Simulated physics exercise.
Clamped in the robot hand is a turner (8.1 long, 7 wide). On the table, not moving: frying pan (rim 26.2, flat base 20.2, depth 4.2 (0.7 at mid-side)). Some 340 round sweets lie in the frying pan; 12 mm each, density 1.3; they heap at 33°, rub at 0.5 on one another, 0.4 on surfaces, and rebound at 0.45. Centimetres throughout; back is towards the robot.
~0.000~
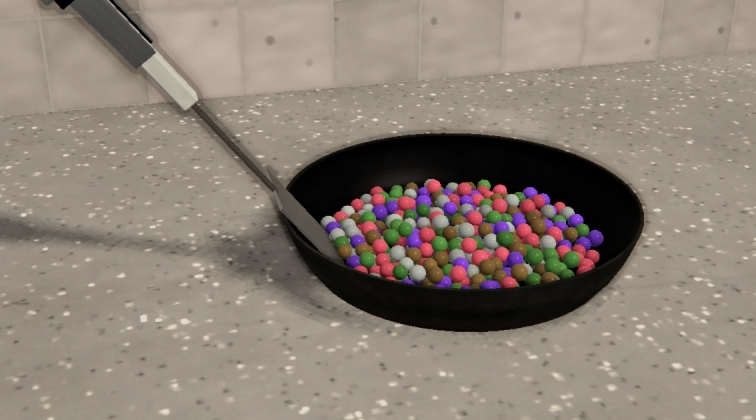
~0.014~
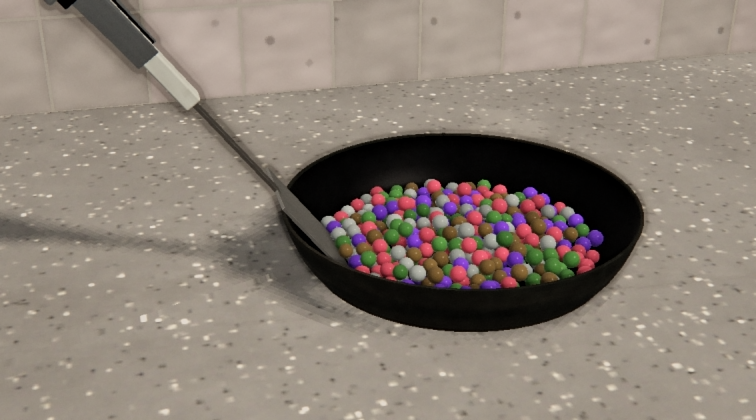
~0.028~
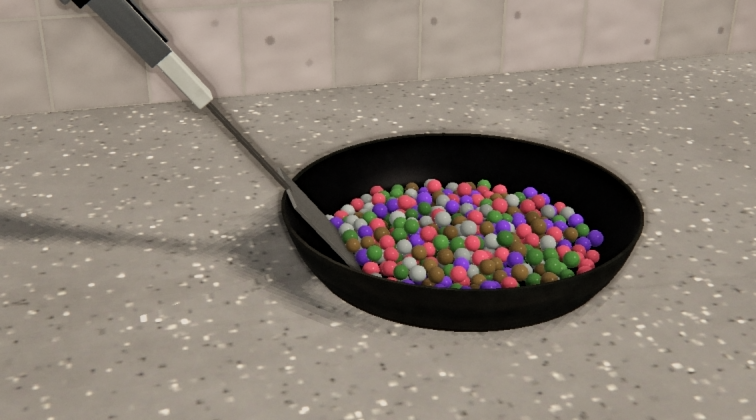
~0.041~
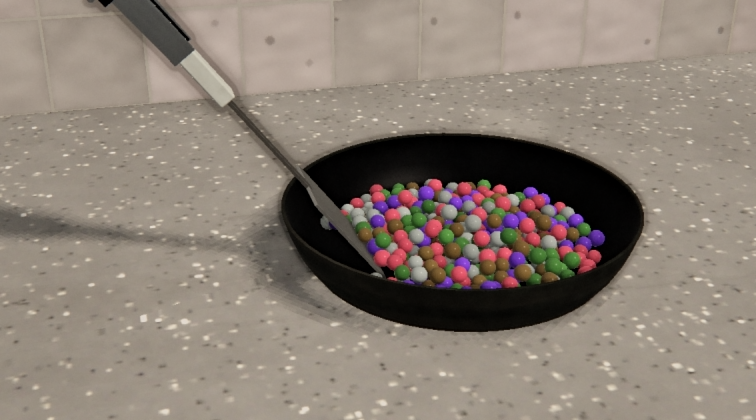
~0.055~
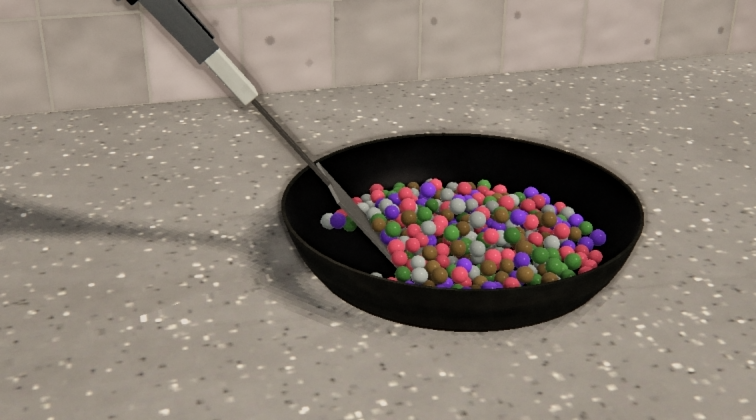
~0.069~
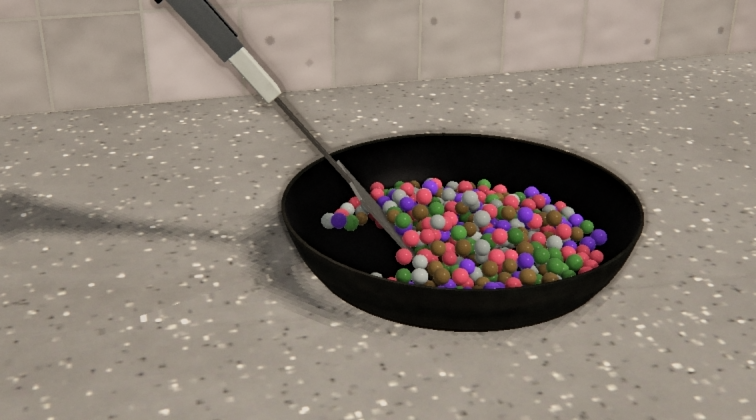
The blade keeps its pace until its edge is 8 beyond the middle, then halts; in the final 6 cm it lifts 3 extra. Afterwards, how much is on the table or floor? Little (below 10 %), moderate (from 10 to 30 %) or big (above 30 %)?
Answer: Moderate; from 10 to 30 % of the round sweets finish on the table or floor.
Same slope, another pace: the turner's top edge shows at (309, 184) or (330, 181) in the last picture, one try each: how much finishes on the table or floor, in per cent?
Some 0 and 10 per cent.
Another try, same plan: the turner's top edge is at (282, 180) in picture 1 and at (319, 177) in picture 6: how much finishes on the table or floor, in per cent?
Some 5 per cent.
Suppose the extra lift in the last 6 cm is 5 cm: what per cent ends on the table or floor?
Some 15 per cent.
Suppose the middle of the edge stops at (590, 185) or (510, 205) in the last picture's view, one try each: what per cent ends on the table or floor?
About 25 and 10 per cent.
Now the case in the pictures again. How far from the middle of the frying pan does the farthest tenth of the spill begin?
Roughly 60 cm.
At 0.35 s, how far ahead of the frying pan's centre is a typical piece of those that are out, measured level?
About 24 cm.
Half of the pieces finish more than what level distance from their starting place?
Some 4 cm.
After 0.10 s, sloping 53°, highest piece 6 above the table; 343 in the frying pan.
After 0.14 s, sloping 53°, highest piece 7 above the table; 343 in the frying pan.
After 0.35 s, sloping 53°, highest piece 11 above the table; 291 in the frying pan, 47 on the table or floor, 5 on the blade or in flight.
After 1.40 s, sloping 53°, highest piece 4 above the table; 291 in the frying pan, 52 on the table or floor.
At rest, 291 in the frying pan, 52 on the table or floor. That is 15 % on the table or floor.
